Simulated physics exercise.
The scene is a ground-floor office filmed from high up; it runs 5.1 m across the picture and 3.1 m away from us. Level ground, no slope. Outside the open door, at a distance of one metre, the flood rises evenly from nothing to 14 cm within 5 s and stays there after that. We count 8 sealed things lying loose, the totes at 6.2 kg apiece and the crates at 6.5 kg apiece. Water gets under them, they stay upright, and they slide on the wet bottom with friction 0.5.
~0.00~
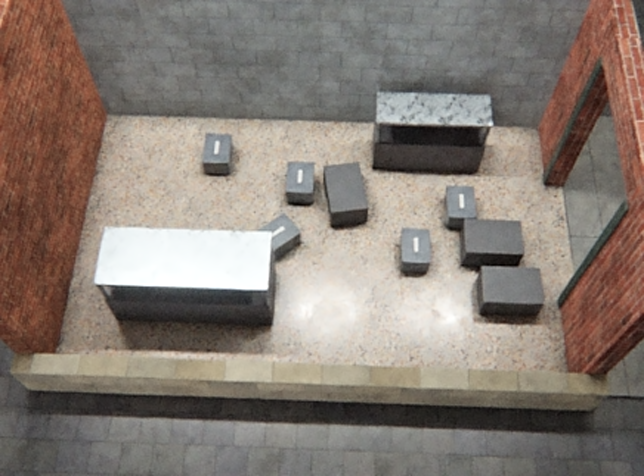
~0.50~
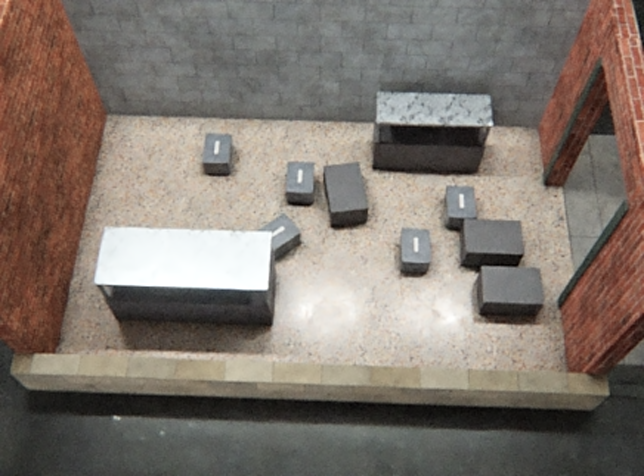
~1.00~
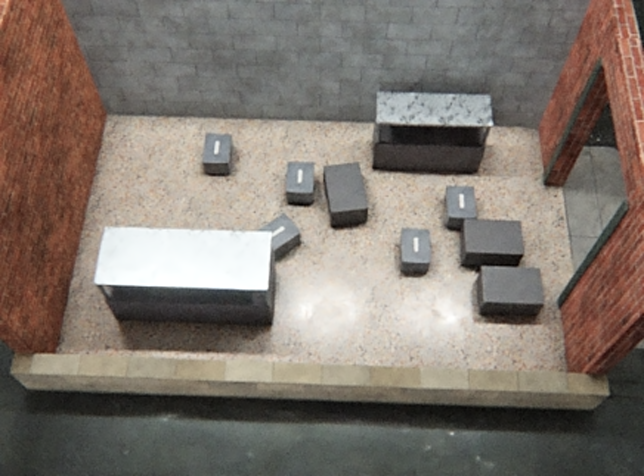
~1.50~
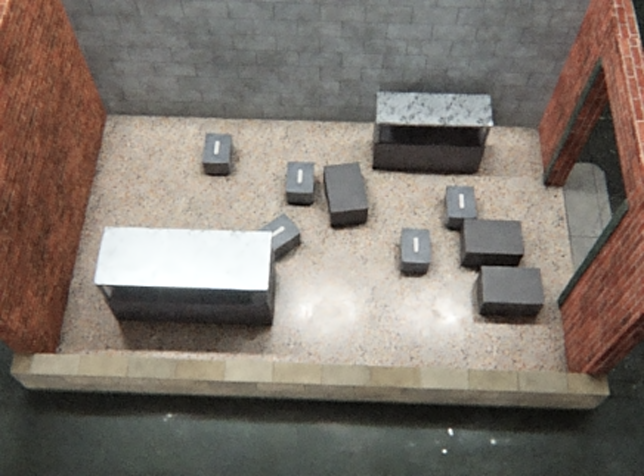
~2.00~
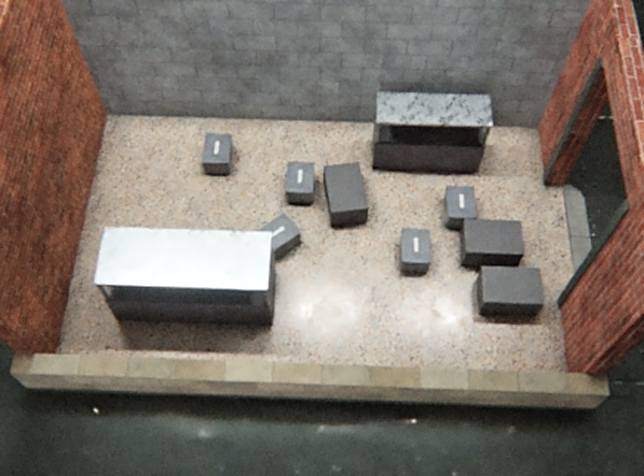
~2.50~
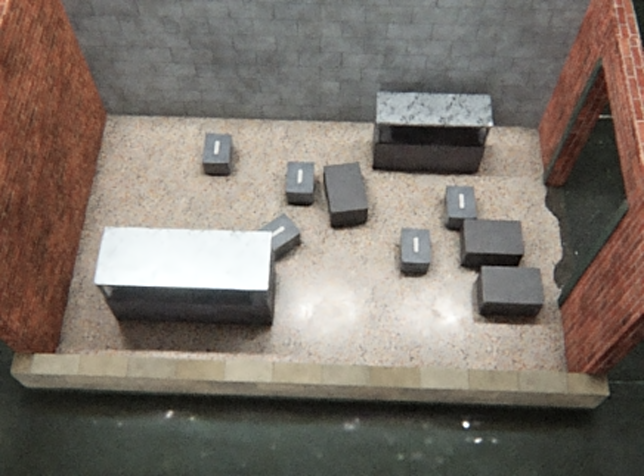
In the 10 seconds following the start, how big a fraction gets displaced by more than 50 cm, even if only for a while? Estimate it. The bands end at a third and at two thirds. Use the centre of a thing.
The moved portion will reach two thirds or more.
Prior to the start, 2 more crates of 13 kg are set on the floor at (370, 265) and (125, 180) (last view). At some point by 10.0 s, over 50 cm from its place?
Taking them in order, the first is beyond that distance and the second is within that distance.
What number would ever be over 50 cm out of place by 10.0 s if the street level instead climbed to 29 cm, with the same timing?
With that change, 8 of them.
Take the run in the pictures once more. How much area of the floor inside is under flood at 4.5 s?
2.0 m2.
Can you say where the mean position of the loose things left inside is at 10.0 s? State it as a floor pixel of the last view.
I'd put it close to (254, 249) in the last view.
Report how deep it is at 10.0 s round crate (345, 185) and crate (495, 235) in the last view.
I'd estimate 5 cm for the first and 4 cm for the second.
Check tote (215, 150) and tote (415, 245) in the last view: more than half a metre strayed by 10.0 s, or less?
Taking them in turn, I'd say smaller and greater.
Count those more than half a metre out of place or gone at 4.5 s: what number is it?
I count 0.
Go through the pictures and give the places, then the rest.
A tote at (217, 148) rests on the ground; a tote at (278, 232) rests on the ground; 0.0 m2 under water; 0 of 8 have shifted, in the first picture.
A tote at (217, 148), on the bottom; a tote at (278, 232), on the bottom; 0.0 m2 under water; 0 of 8 have shifted, in the second picture.
A tote at (217, 148) rests on the ground; a tote at (278, 232), on the bottom; water covers 0.0 m2; 0 of 8 have shifted, in the third picture.
A tote at (217, 148) rests on the ground; a tote at (278, 232) rests on the ground; water covers 0.0 m2; 0 of 8 have shifted, in the fourth picture.
A tote at (217, 148), on the bottom; a tote at (278, 232), on the bottom; 0.0 m2 under water; 0 of 8 have shifted, in the fifth picture.
A tote at (217, 148) rests on the ground; a tote at (278, 232) rests on the ground; 0.0 m2 under water; 0 of 8 have shifted, in the sixth picture.
After 3.5 s 0 of 8 are over 50 cm from their spots; 0 afloat.
After 4.5 s 0 of 8 are over 50 cm from their spots; 0 afloat.
After 7.0 s 3 of 8 are over 50 cm from their spots; 2 afloat.
After 10.0 s 7 of 8 are over 50 cm from their spots, and 7 have been at some point; 5 afloat.
